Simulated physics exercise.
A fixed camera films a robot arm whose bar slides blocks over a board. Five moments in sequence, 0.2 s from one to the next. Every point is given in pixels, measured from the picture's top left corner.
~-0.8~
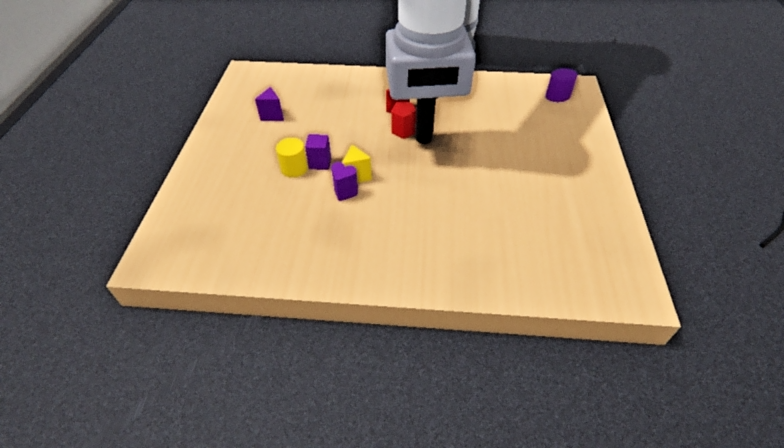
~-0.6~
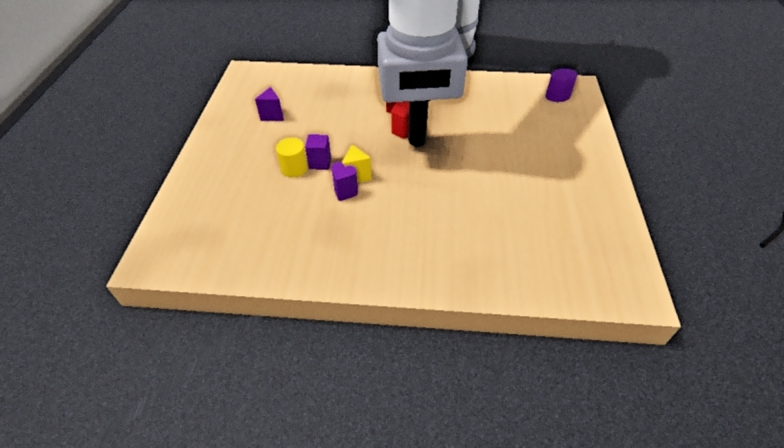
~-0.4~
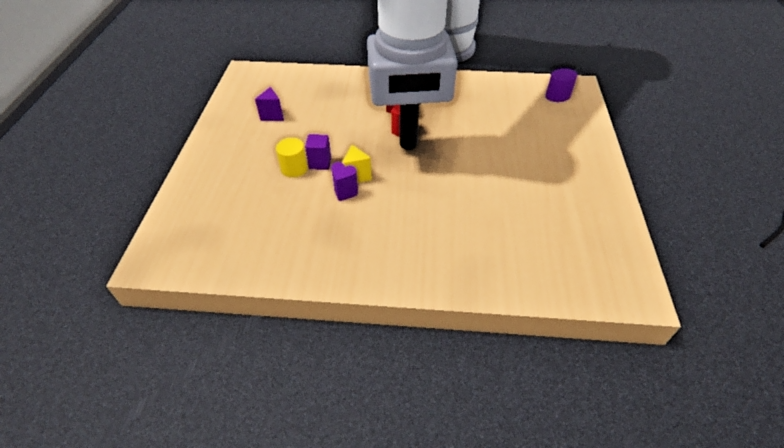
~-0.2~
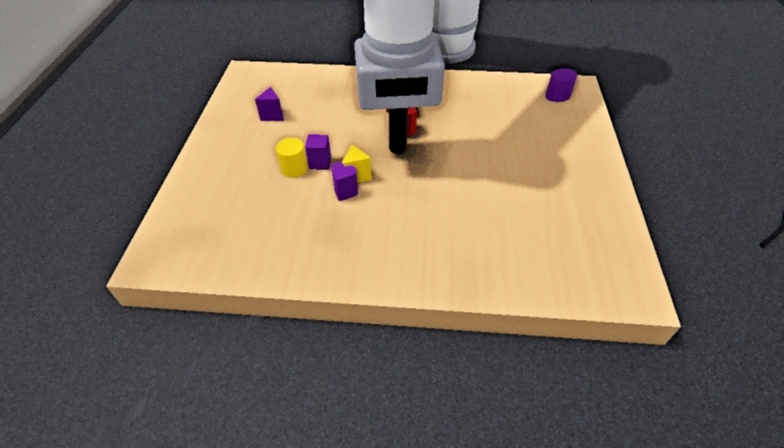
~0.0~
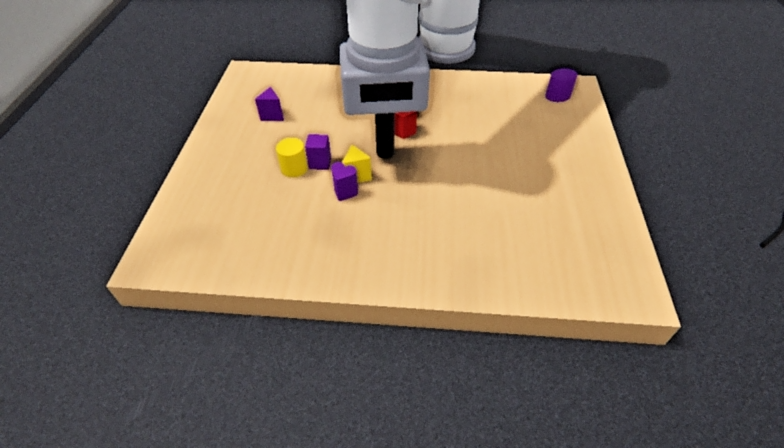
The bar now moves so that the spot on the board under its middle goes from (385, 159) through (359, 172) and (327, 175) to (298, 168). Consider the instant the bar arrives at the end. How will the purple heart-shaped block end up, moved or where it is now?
It will be nudged away from its spot.
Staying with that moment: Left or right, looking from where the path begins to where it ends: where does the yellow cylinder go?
Shifted right.
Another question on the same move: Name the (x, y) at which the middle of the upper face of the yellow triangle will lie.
Final place: (324, 165).
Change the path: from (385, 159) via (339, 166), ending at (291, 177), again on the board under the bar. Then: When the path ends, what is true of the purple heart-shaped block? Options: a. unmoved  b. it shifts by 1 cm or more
a: Unmoved.
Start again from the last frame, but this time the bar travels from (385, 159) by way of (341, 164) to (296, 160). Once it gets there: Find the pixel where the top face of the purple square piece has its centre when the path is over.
It should be at about (270, 141).
The first path, step by step. One third of the way, bar (358, 167); purple heart-shaped block (339, 173), turned 35° anticlockwise; yellow triangle (344, 159).
Two thirds of the way, bar (326, 170); purple square piece (316, 139); purple heart-shaped block (337, 176), turned 55° anticlockwise; yellow triangle (324, 165), turned 40° anticlockwise.
At the end, bar (297, 163); yellow cylinder (271, 142); purple square piece (314, 136), turned 15° clockwise; purple heart-shaped block (337, 176), turned 55° anticlockwise; yellow triangle (324, 165), turned 40° anticlockwise.
